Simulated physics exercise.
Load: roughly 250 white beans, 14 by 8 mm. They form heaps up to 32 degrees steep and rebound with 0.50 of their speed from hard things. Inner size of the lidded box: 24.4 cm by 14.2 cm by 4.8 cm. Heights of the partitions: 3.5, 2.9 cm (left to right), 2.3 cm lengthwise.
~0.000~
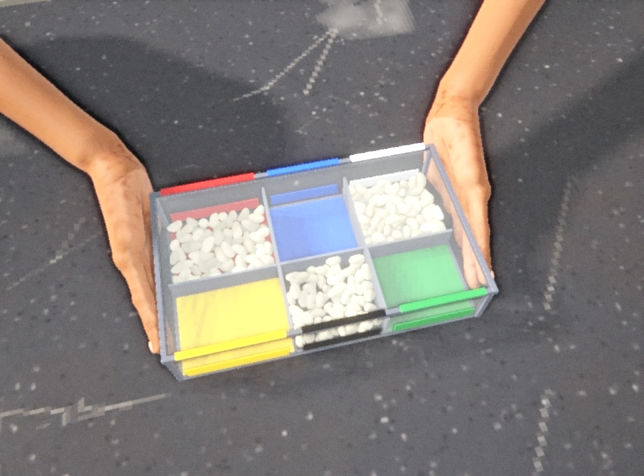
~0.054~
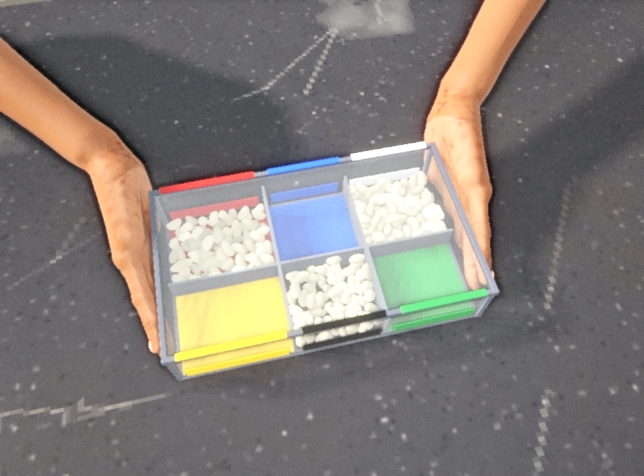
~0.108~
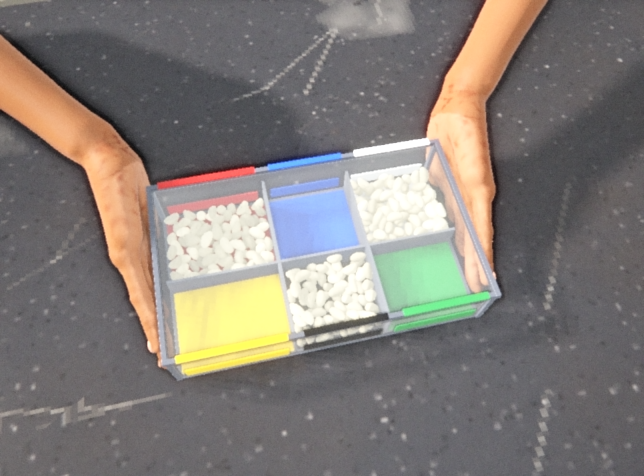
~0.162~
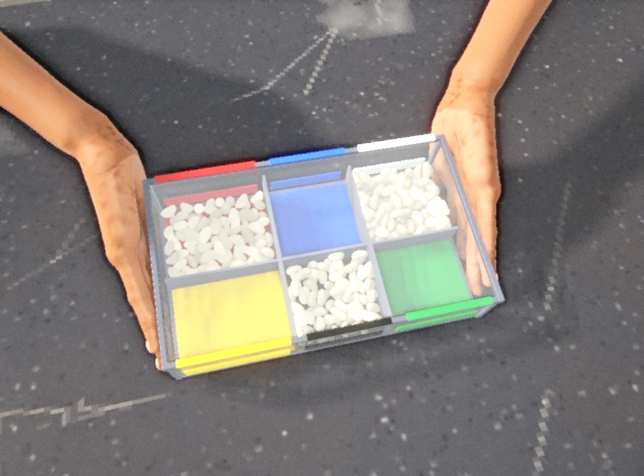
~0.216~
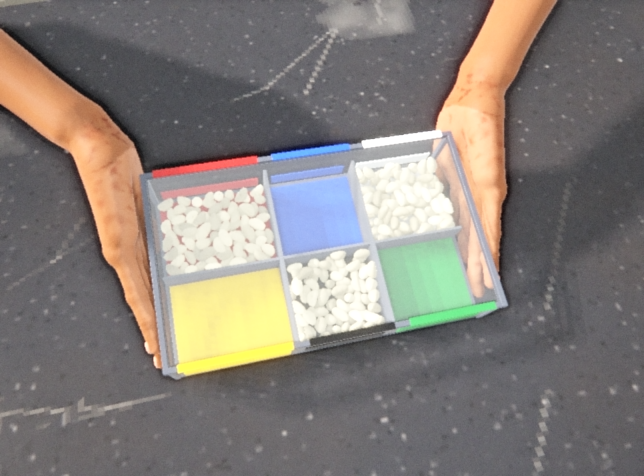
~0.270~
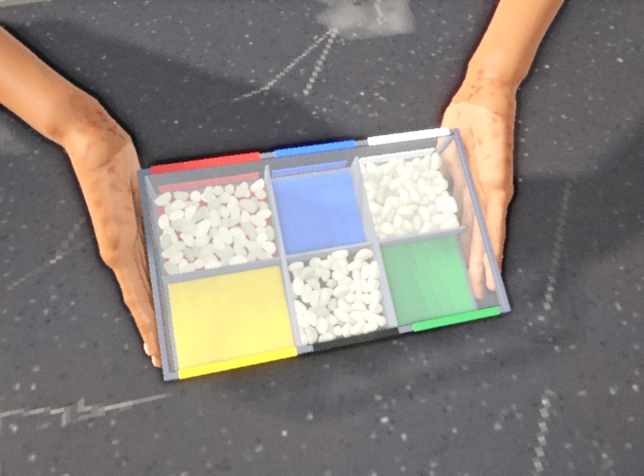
Over a dark, speckled stone-like surface with pale streaks, seen from above at a slant, two hands hold a clear box by its left and right ends. Its six compartments have red, blue and white edges along the back and yellow, black and green along the front, with white beans filling the red, white and black ones. The hands tilt the box slightly, its back edge shifting a little, while the beans barely stir and the camera stays still.
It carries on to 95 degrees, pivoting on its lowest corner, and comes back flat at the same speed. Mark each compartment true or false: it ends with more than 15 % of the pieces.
Red compartment: False, blue compartment: False, green compartment: True, yellow compartment: True, white compartment: False, black compartment: True.
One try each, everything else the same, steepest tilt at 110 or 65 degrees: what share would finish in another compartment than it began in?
Try one gives around 75 %, try two around 20 %.
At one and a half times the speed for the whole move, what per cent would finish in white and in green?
Result: White = 5 %; green = 35 %.
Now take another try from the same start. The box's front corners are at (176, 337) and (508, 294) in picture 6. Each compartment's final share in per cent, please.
It comes out as red at 15 percent, blue at 0 percent, green at 45 percent, yellow at 5 percent, white at 25 percent and black at 15 percent.
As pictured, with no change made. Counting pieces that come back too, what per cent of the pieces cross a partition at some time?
Roughly 65 %.
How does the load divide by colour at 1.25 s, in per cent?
You'd see red at 15, blue at 0, green at 25, yellow at 20, white at 15 and black at 30 per cent.
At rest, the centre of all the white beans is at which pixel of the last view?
Roughly pixel (350, 311).
After 1.25 s, tilt 95 degrees; red 15 %, green 25 %, yellow 20 %, white 15 %, black 30 %.
Then, at 1.91 s, tilt 41 degrees; red 5 %, green 35 %, yellow 30 %, white 5 %, black 30 %.
Then, at 2.60 s, tilt 0 degrees; red 5 %, green 35 %, yellow 30 %, white 5 %, black 30 %.
At rest (3.0 s), red 5 %, blue 0 %, green 35 %, yellow 30 %, white 5 %, black 30 %.
